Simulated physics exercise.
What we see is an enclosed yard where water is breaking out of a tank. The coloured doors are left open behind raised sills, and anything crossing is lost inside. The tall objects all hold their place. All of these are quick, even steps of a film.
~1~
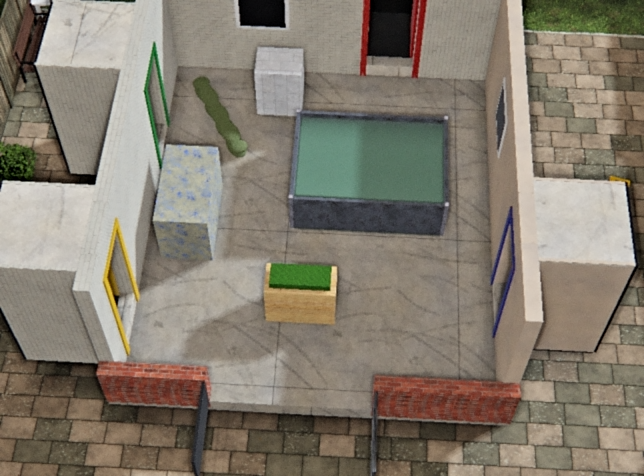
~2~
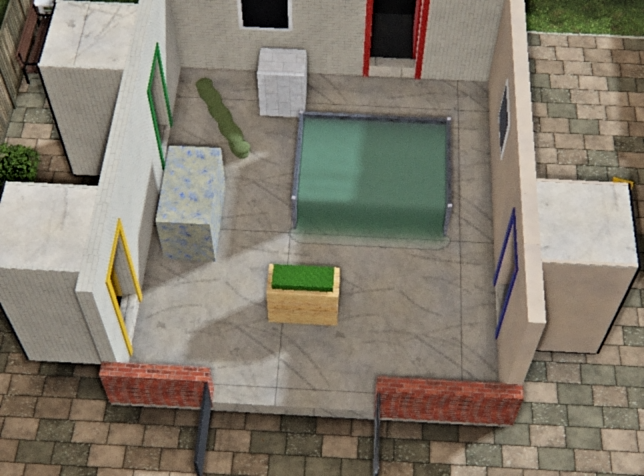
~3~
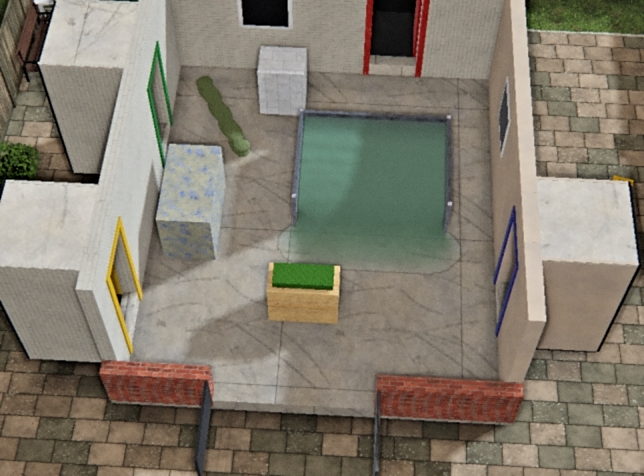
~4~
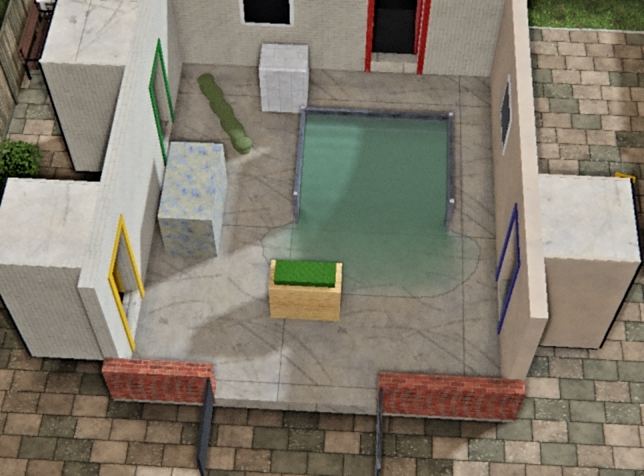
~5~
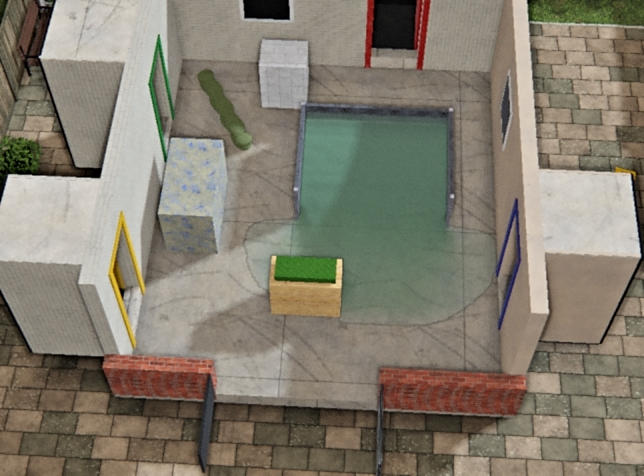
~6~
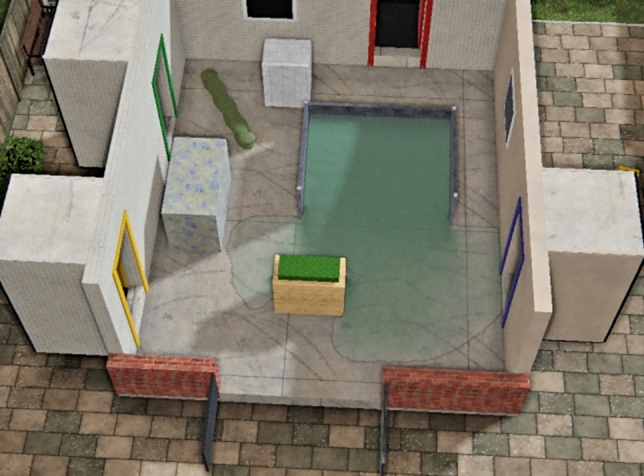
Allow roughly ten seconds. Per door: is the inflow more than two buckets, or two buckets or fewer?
As I see it, green door: Little enough water; yellow door: Little enough water; red door: Little enough water; blue door: Too much water.
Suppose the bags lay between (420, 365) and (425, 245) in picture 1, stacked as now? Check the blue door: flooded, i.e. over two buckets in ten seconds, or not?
Taking it door by door, the blue one tops the limit.
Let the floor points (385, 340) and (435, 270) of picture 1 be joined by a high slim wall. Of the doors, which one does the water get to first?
That would be the blue door.
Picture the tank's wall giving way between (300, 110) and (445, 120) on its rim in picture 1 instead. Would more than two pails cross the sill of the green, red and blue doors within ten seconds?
Log - green keeps within bounds, red runs over the limit, blue keeps within bounds.
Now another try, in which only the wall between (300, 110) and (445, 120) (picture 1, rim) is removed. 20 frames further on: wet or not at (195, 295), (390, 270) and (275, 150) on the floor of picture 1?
The first spot is spared, the second spared and the third soaked.
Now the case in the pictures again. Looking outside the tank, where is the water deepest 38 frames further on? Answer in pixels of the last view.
Look near (489, 84).
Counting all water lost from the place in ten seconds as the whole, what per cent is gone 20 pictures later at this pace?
Somewhere around 45 per cent, I'd say.
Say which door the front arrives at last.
I'd go with the door marked red.
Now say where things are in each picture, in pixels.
The first picture shows still water in the open tank at (370, 160).
In the second picture, the front is at (448, 238), out from the gap at (370, 222).
In the third picture, the front is at (455, 257), out from the gap at (370, 221).
In the fourth picture, the front is at (471, 267), out from the gap at (372, 219).
In the fifth picture, water pours out at (372, 215) and has run to (486, 281).
In the sixth picture, water pours out at (376, 214) and has run to (437, 353).
A moment on, water covers 40 % of the floor; the green door not reached, the yellow door not reached, the red door not reached, the blue door wet at the sill, nothing in.
Next, water covers 50 % of the floor; the green door not reached, the yellow door wet at the sill, nothing in, the red door not reached, the blue door under two buckets in.
Then, water covers 65 % of the floor; the green door wet at the sill, nothing in, the yellow door wet at the sill, nothing in, the red door not reached, the blue door over two buckets in.
Later, water covers 85 % of the floor; the green door wet at the sill, nothing in, the yellow door wet at the sill, nothing in, the red door wet at the sill, nothing in, the blue door far over two buckets in.
In the end, water covers 95 % of the floor; the green door wet at the sill, nothing in, the yellow door wet at the sill, nothing in, the red door wet at the sill, nothing in, the blue door far over two buckets in.
